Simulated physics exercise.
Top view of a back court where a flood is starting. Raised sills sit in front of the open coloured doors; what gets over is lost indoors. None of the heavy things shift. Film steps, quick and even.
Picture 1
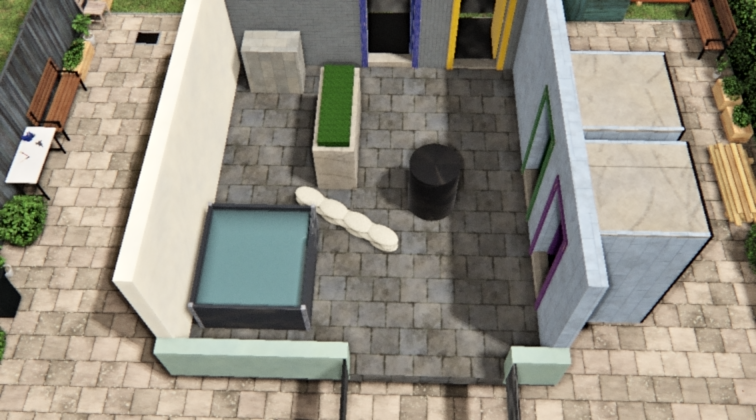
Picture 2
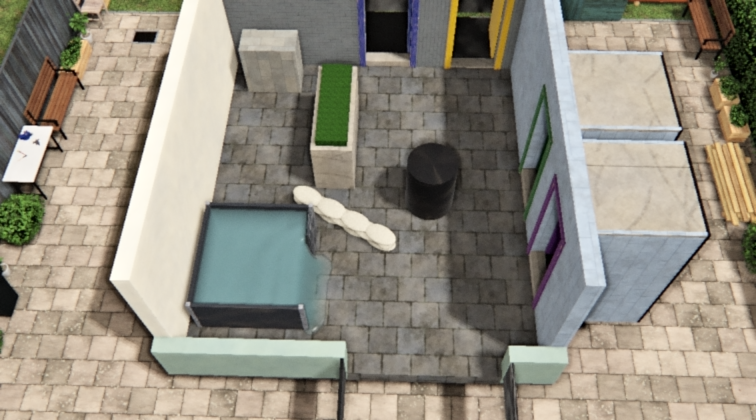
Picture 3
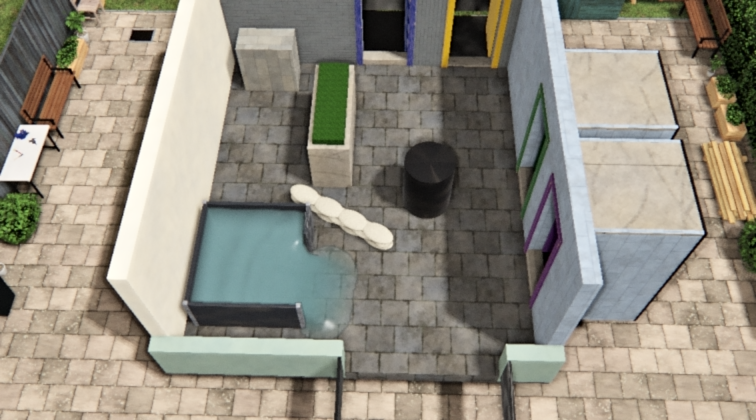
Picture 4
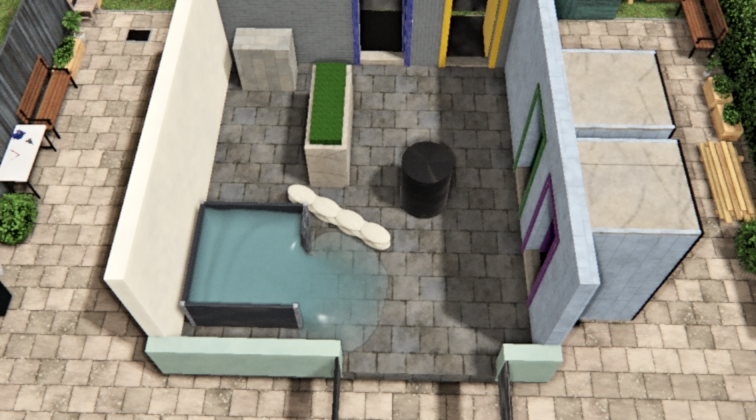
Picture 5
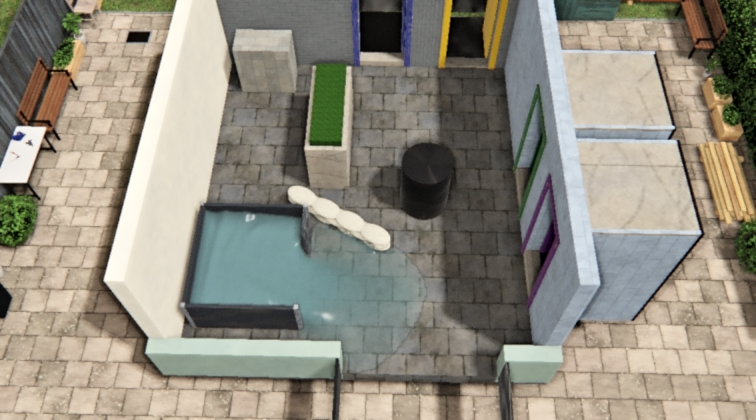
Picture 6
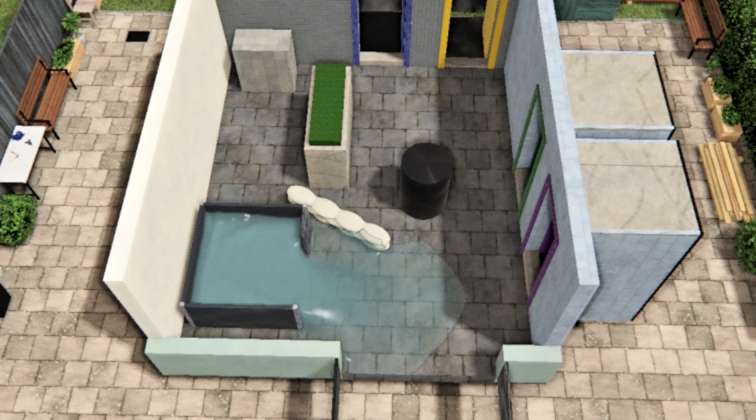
Water sits still in an open dark-sided tank at the lower left of a grey-paved back court seen from high above, then pours out at the tank's right side. A row of pale rounded bags lies beside it, with a grass-topped planter and black barrel beyond, and blue, yellow, green and purple openings around. The sheet spreads rightward across the paving, while the view shifts very slightly.
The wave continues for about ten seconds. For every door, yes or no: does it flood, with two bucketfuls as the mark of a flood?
Blue door: No, green door: No, purple door: Yes, yellow door: Yes.
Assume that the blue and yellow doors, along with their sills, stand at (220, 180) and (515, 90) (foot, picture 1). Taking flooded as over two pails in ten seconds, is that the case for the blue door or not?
Blue is not flooded.
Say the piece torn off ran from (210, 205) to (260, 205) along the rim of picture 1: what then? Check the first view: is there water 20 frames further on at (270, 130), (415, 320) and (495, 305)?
The first point is soaked, the second spared, the third spared.
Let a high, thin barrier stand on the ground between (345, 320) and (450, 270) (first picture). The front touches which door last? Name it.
That would be the blue door.
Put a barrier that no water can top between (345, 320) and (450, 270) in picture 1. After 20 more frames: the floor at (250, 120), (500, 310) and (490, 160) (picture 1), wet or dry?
Results in order: Bone-dry / swamped / swamped.
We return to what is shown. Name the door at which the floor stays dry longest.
The door marked blue.
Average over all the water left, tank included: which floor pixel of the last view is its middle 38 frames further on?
My pick is pixel (406, 228).
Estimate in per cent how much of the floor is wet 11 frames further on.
35 %.
A moment on, water covers 30 % of the floor; the blue door not reached, the green door not reached, the purple door under two buckets in, the yellow door not reached.
Next, water covers 35 % of the floor; the blue door not reached, the green door wet at the sill, nothing in, the purple door over two buckets in, the yellow door not reached.
Then, water covers 50 % of the floor; the blue door not reached, the green door wet at the sill, nothing in, the purple door far over two buckets in, the yellow door not reached.
Later, water covers 60 % of the floor; the blue door wet at the sill, nothing in, the green door wet at the sill, nothing in, the purple door far over two buckets in, the yellow door over two buckets in.
In the end, water covers 80 % of the floor; the blue door wet at the sill, nothing in, the green door wet at the sill, nothing in, the purple door far over two buckets in, the yellow door far over two buckets in.
